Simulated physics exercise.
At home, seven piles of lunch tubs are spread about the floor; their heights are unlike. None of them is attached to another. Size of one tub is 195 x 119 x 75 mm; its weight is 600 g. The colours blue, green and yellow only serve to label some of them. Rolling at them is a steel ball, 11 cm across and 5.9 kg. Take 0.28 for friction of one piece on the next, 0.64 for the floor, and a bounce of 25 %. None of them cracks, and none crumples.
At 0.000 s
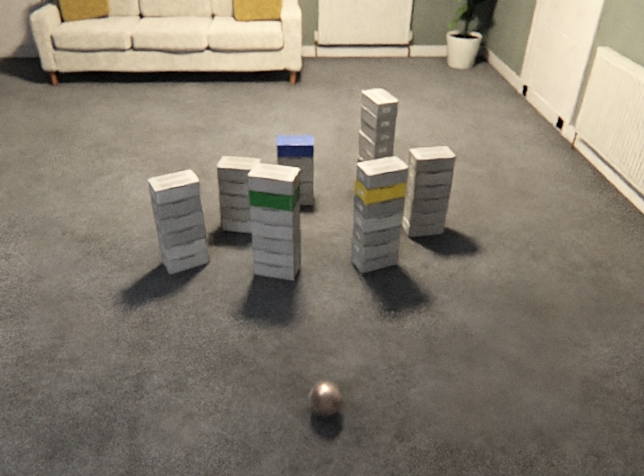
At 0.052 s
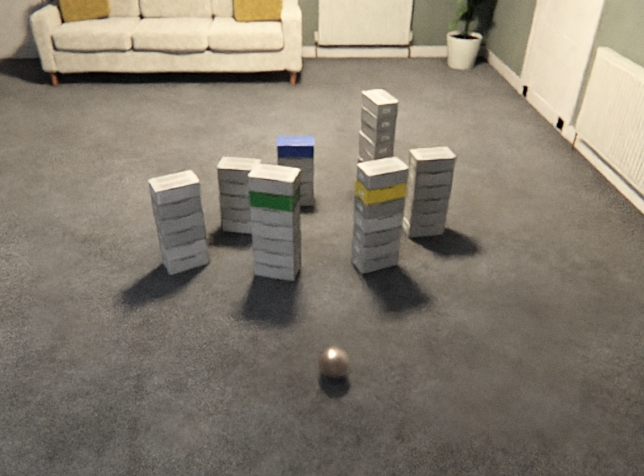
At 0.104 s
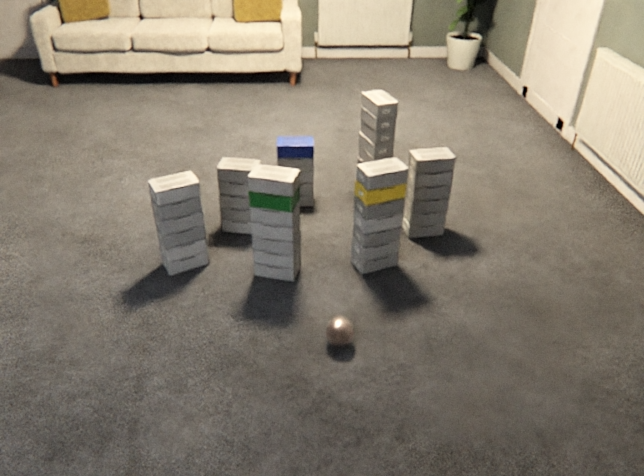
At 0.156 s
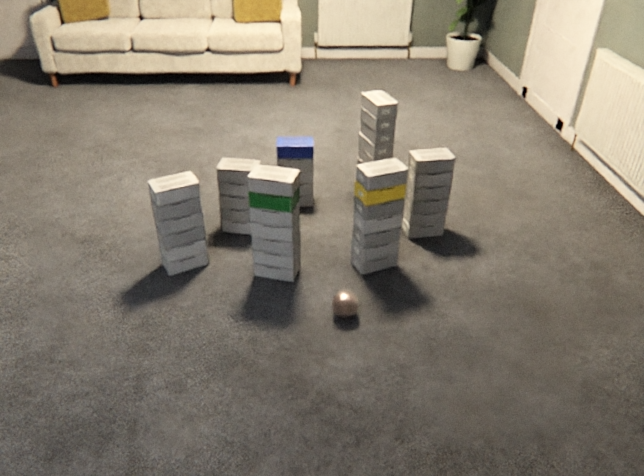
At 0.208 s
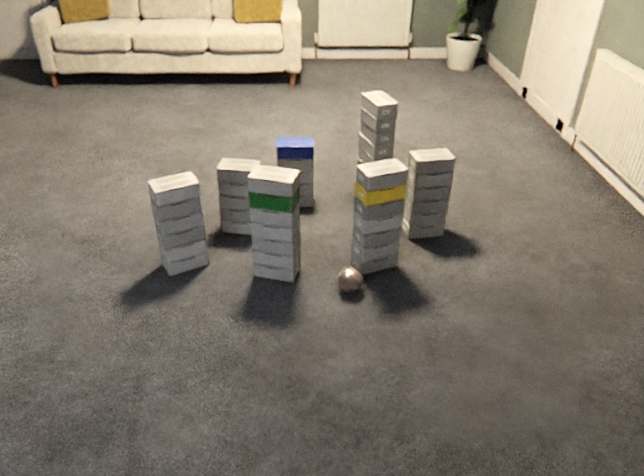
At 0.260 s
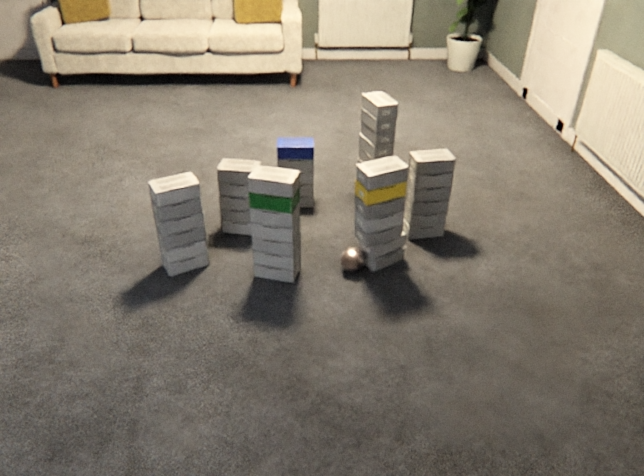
A steel ball rolls away across the carpet and knocks against the yellow-marked stack's base.
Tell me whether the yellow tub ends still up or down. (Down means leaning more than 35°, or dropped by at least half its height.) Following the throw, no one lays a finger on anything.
The yellow tub ends down.
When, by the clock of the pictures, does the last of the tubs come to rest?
At roughly 1.5 s.
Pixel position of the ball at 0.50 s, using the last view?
Roughly at pixel (352, 189).
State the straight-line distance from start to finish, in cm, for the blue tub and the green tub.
Displacement in cm - blue: 0; green: 0.
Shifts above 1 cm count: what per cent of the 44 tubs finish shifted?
Answer: 40 %.
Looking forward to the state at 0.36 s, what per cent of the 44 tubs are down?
0 %.
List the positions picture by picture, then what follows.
In the first picture (each place is the centre of the face we see best), ball (326, 400) 77 cm from contact, 3.3 m/s; yellow tub (387, 194); green tub (270, 202); blue tub (295, 151); all as stacked.
The second picture shows ball (333, 364) 59 cm from contact, 3.3 m/s; yellow tub (387, 195).
The third picture shows ball (340, 333) 42 cm from contact, 3.3 m/s; yellow tub (387, 195).
The fourth picture shows ball (345, 305) 25 cm from contact, 3.3 m/s; yellow tub (387, 196).
The fifth picture shows ball (351, 281) 7 cm from contact, 3.3 m/s; yellow tub (387, 196).
The sixth picture shows ball (353, 260) after contact, 2.9 m/s; yellow tub (387, 194) moved 11 mm; green tub (270, 204); blue tub (295, 154); 7 have shifted.
By 0.36 s, ball still moving; none of the 44 tubs down, 9 disturbed; yellow tub tilted 13°.
By 0.50 s, ball still moving; 5 of the 44 tubs down; yellow tub tilted 48°, 9 cm lower.
By 0.70 s, ball still moving; 5 of the 44 tubs down; yellow tub on its side.
By 1.04 s, ball still moving; 5 of the 44 tubs down; yellow tub upside down.
When it is over (1.9 s), ball rolling away; 5 of the 44 tubs down; yellow tub upside down; blue tub unmoved; green tub unmoved. In pixels of the last frame, middles, yellow tub near (321, 303), blue tub near (295, 149).
